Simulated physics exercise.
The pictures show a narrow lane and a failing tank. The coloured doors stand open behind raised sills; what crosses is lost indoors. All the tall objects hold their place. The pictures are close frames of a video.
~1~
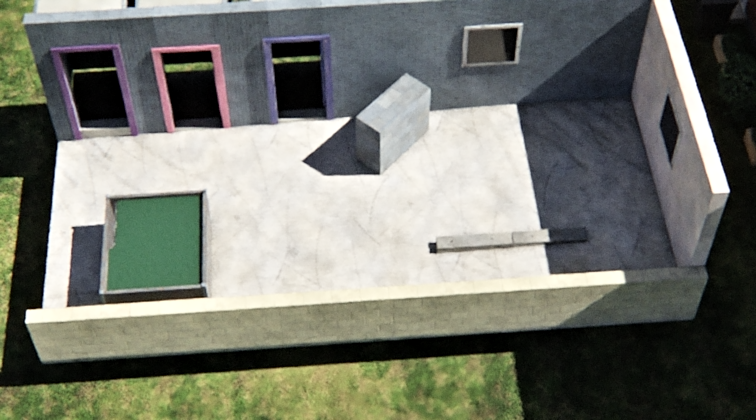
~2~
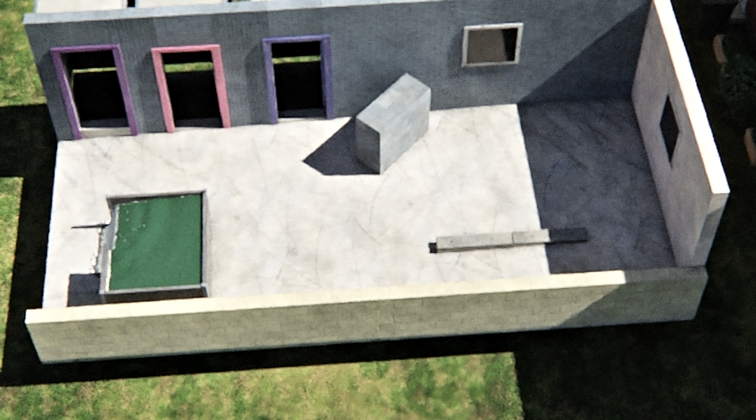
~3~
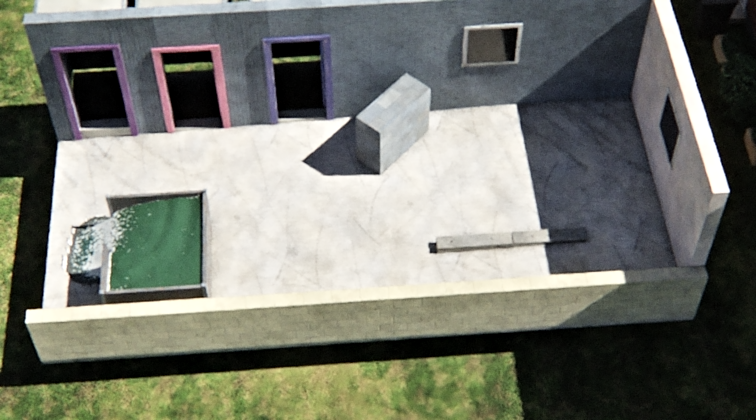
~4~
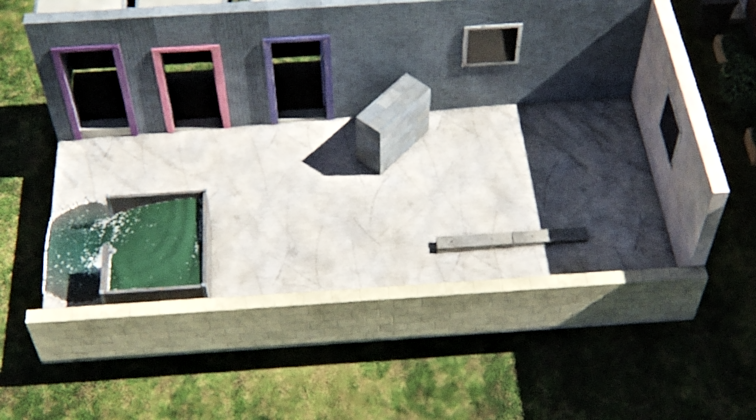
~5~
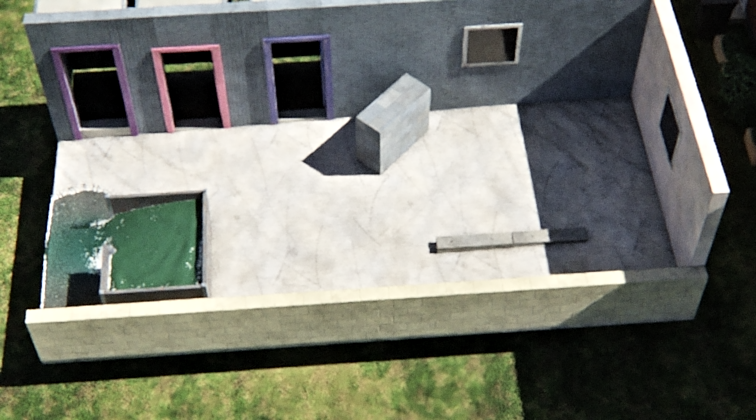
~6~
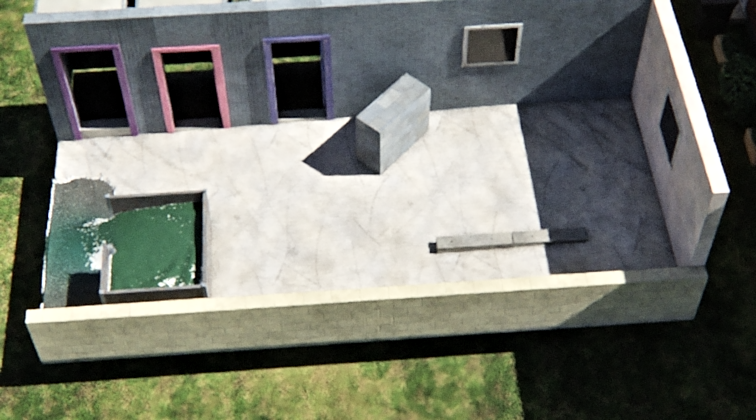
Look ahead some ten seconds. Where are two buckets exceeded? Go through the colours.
In the end: The purple door admits no more than that; the blue door admits no more than that; the pink door admits no more than that.
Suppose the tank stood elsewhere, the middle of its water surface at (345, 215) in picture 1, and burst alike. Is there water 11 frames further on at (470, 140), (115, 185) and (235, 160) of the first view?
In that order: Clear, wet, awash.
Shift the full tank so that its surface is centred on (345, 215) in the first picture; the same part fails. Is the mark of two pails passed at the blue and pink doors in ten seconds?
Blue door lets less in; pink door floods.
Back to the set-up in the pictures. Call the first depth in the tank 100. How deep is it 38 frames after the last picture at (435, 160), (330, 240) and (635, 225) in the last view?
In that order: 0, 0 and 0 per cent.
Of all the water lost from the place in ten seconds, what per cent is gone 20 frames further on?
Close to 70 %.
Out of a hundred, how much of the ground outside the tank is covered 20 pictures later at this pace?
Some 5 per cent.
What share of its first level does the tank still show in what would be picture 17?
About 46 per cent.
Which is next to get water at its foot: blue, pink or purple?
It is the purple one.
A moment on, water covers 5 % of the floor; the purple door not reached, the blue door not reached, the pink door not reached.
Next, water covers 5 % of the floor; the purple door not reached, the blue door not reached, the pink door not reached.
Then, water covers 5 % of the floor; the purple door wet at the sill, nothing in, the blue door not reached, the pink door not reached.
Later, water covers 5 % of the floor; the purple door wet at the sill, nothing in, the blue door not reached, the pink door not reached.
In the end, water covers 5 % of the floor; the purple door wet at the sill, nothing in, the blue door not reached, the pink door not reached.
